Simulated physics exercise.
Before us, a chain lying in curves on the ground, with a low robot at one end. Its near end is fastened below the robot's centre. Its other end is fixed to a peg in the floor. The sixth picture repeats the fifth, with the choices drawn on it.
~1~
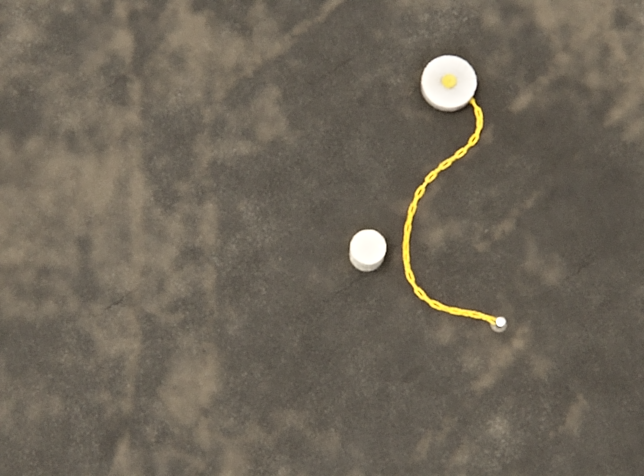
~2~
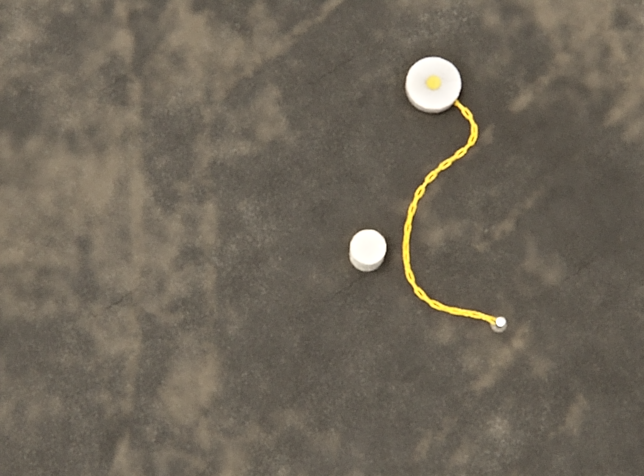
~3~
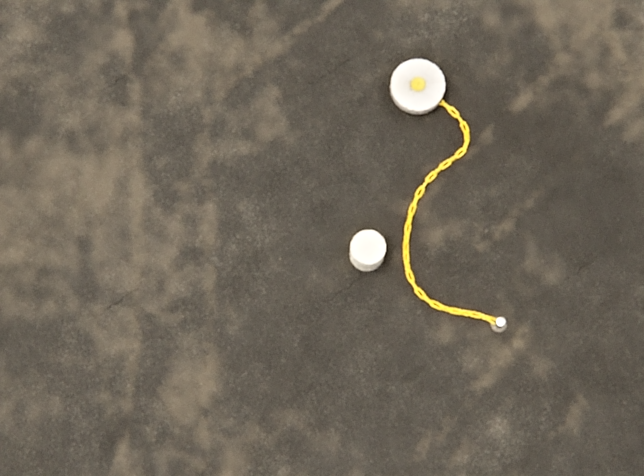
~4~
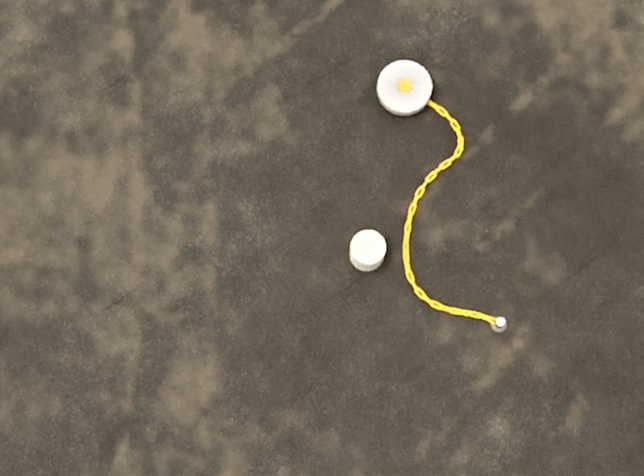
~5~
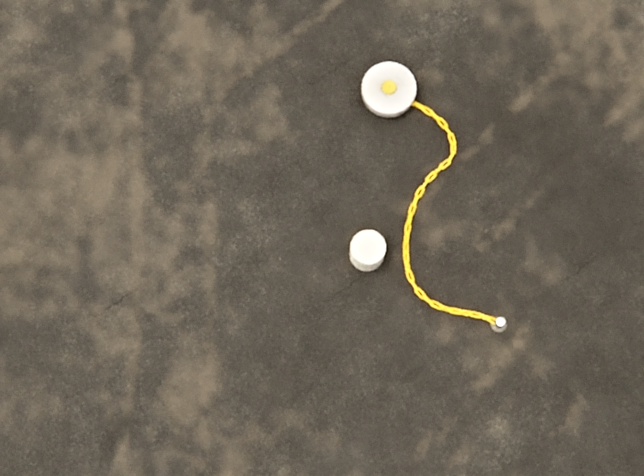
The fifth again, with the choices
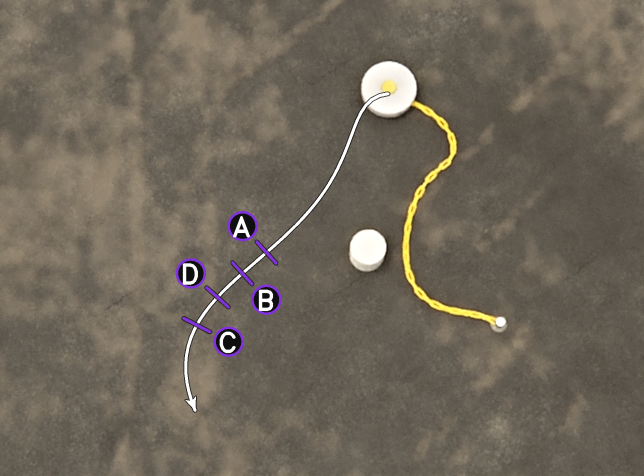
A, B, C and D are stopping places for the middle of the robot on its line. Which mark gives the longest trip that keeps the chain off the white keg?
Mark D.
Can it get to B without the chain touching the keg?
Yes.
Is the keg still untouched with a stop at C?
For that mark, no.
On the marked copy, A at (267, 253); B at (242, 273); C at (197, 325); D at (217, 297); the route from (388, 94) via (277, 244) to (195, 410).
Following D. Soon after the start, robot (339, 163), middle of the chain (411, 213).
Later, robot (280, 238), middle of the chain (411, 213).
In the end, robot (217, 296), middle of the chain (377, 228); nothing has been touched.
As for the rest, A is safe but short; B is safe but short; C brings the chain against the keg.
